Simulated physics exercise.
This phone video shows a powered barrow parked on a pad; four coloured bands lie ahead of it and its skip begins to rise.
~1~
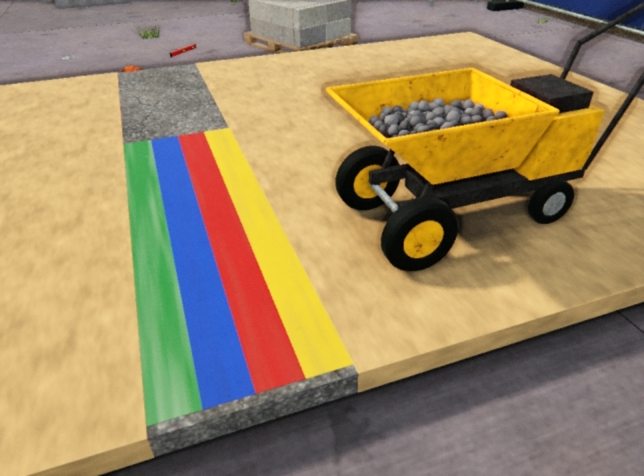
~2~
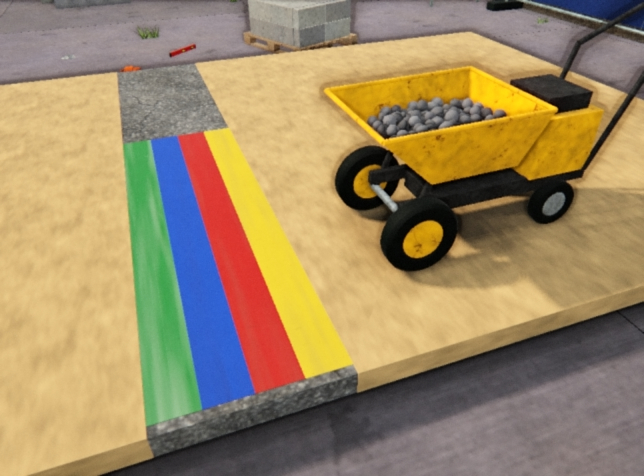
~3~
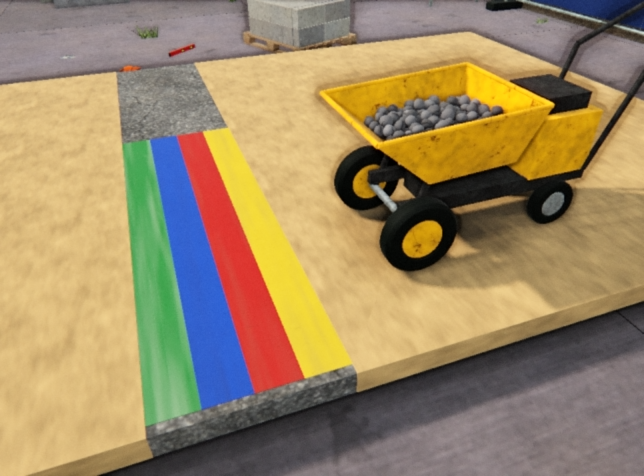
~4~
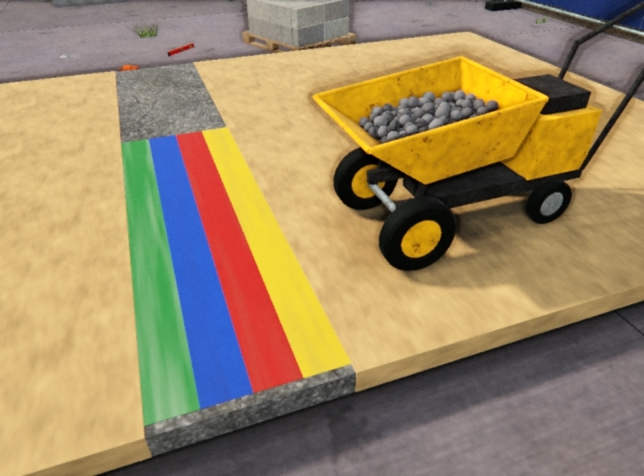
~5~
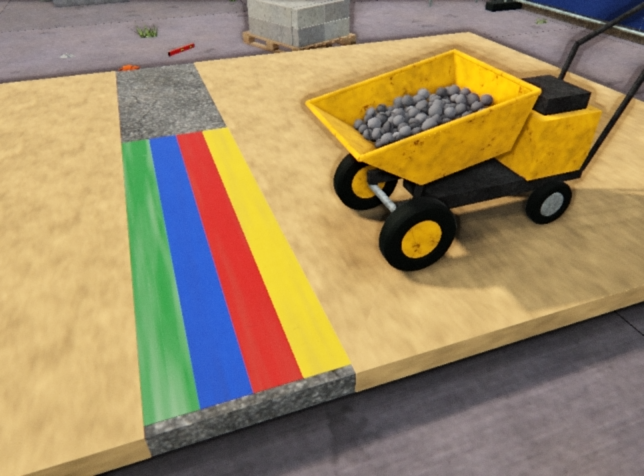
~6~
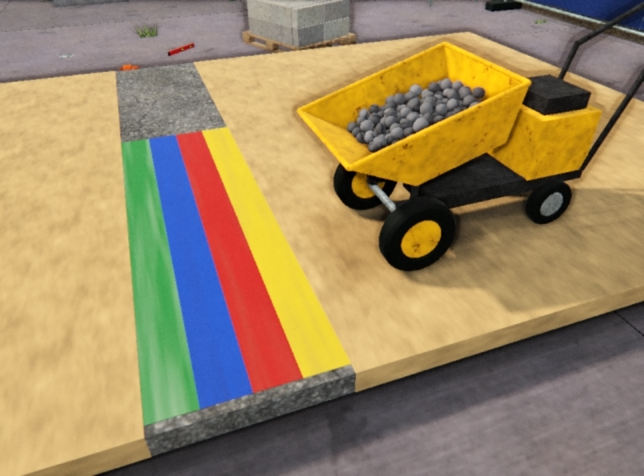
On a sandy pad beside four coloured bands, a yellow barrow's skip of cobbles tilts forward.
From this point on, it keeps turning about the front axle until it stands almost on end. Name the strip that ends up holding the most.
Red.
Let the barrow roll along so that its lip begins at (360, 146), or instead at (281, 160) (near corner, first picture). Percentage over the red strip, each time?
First try: Around 30 %; second try: Around 0 %.
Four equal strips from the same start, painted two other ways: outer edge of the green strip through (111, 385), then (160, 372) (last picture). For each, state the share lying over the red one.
Shares in order: Close to 30 %; close to 30 %.
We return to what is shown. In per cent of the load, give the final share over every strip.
Percentages: Yellow 20, red 30, blue 20, green 15.
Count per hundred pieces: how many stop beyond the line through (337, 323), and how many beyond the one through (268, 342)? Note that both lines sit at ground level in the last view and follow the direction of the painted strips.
Around 100 percent for the first and 60 percent for the second.
Shortly afterwards, skip tipped steeply; the whole lot in the skip.
Next, skip tipped right over; near two thirds in the skip; near a quarter over the yellow strip; a little over the red strip.
Some moments later, skip tipped right over; a little in the skip; near a quarter over the yellow strip; near a third over the red strip; near a quarter over the blue strip; a little over the green strip; a little off the paint.
In the end, skip tipped right over; only a few in the skip; near a quarter over the yellow strip; near a third over the red strip; near a quarter over the blue strip; a little over the green strip; a little off the paint.
